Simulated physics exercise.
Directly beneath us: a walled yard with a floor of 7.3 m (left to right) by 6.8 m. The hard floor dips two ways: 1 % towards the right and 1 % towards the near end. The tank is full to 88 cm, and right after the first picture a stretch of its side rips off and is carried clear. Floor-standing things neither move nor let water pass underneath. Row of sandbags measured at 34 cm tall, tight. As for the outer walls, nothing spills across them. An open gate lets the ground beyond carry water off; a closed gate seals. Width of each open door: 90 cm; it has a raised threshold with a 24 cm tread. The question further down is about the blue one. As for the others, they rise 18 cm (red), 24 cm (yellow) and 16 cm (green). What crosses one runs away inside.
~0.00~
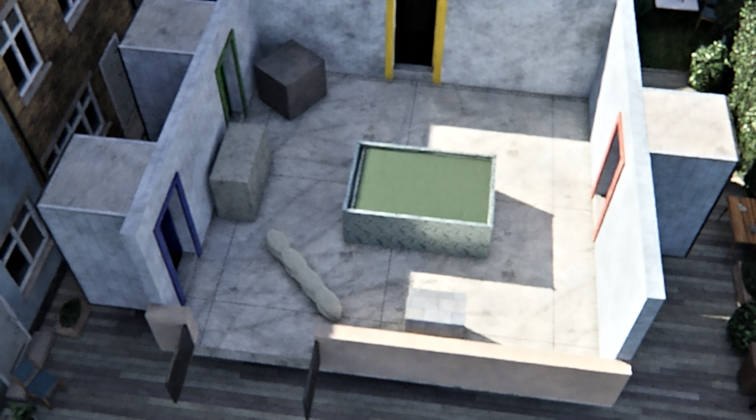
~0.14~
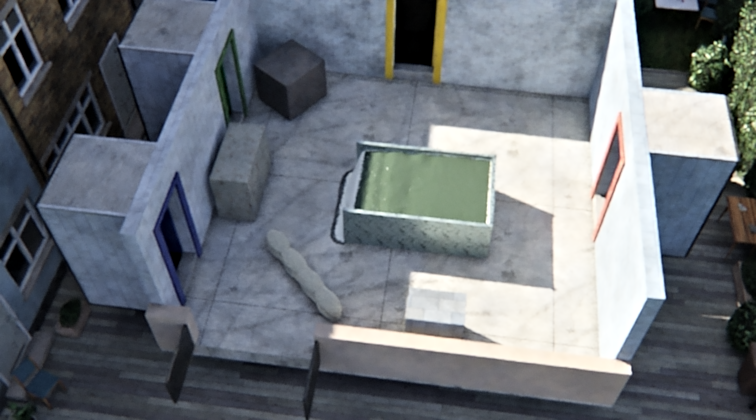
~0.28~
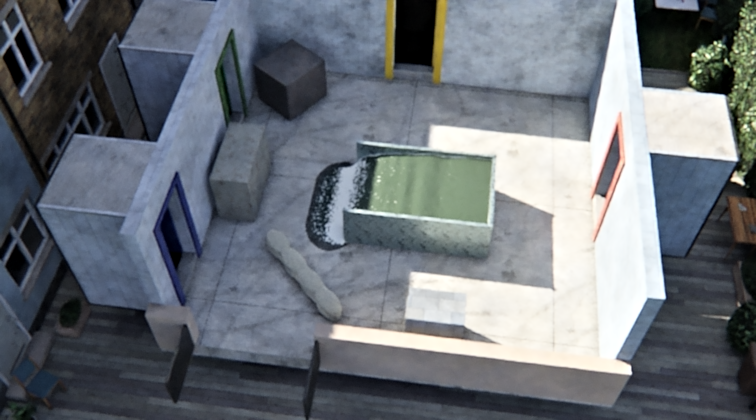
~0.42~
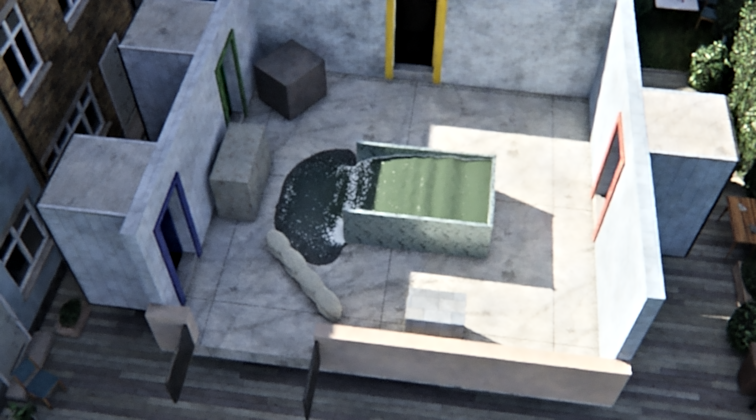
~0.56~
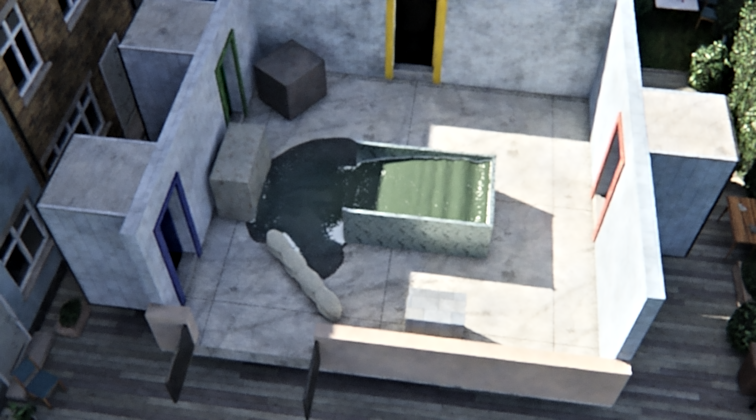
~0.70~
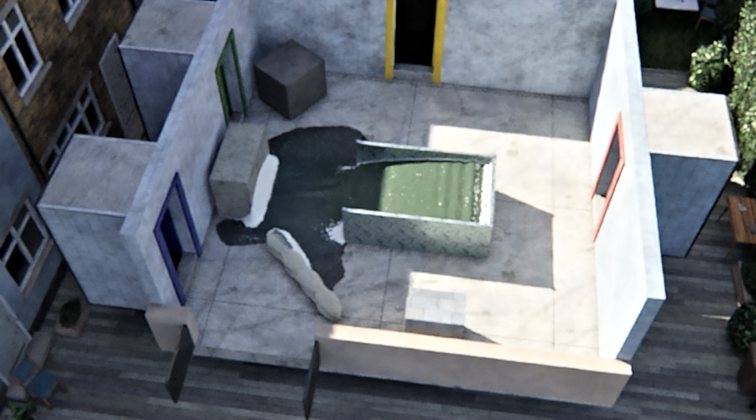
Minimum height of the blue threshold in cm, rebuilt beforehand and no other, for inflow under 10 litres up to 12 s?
19 cm.
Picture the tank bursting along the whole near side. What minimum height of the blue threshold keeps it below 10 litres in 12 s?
About 16 cm.
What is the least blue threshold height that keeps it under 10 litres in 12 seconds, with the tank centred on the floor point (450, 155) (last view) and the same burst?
That setup calls for roughly 11.5 cm.
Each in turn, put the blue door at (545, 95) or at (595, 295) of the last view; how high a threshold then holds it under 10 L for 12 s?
First place around 7.5 cm, second around 10.0 cm.
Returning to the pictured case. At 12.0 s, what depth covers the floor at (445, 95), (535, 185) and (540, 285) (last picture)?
First 2, then 6, then 8 cm.
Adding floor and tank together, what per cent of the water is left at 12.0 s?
About 74 in every hundred.
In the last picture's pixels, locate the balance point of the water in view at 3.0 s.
(323, 196).
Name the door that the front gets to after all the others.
Final door: Red.
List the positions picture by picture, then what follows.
The first frame shows the tank at (422, 185) is whole and still, 88 cm deep; the blue door at (180, 246) is dry.
In the second frame, the front is at (335, 236), 0.3 m from the gap at (354, 198); 0.3 m2 of floor is wet, 88 cm left at the back.
In the third frame, the front is at (311, 228), 0.7 m from the gap at (354, 198); 1.2 m2 of floor is wet, 88 cm left at the back.
In the fourth frame, the front is at (278, 219), 1.4 m from the gap at (354, 200); 3.0 m2 of floor is wet, 88 cm left at the back.
In the fifth frame, water pours out at (354, 200) and has run 1.9 m, to (251, 226); about 10 cm deep outside, 84 cm at the back.
In the sixth frame, the front is at (221, 228), 2.4 m from the gap at (354, 200); 5.7 m2 of floor is wet, 74 cm left at the back; the blue door at (180, 246), 3.4 m from the gap, is still 1.0 m from the nearest water.
After 1.4 s water covers 20 % of the floor, deepest (56 cm) near (263, 205); 17 cm at the blue door, 0 litres in over its 17 cm threshold.
After 3.0 s water covers 45 % of the floor, deepest (32 cm) near (246, 114); 19 cm at the blue door, 13 litres in over its 17 cm threshold.
After 12.0 s water covers 95 % of the floor, deepest (19 cm) near (574, 380); 4 cm at the blue door, 18 litres in over its 17 cm threshold.
At the blue door as built, the water arrived by 1.2 s and peaked near 23 cm at 2.2 s.
With a threshold of 17.5 cm, 15 litres would have come in within the 12 s; with 23.5 cm, 2 litres. So under 10 litres takes about 19 cm.
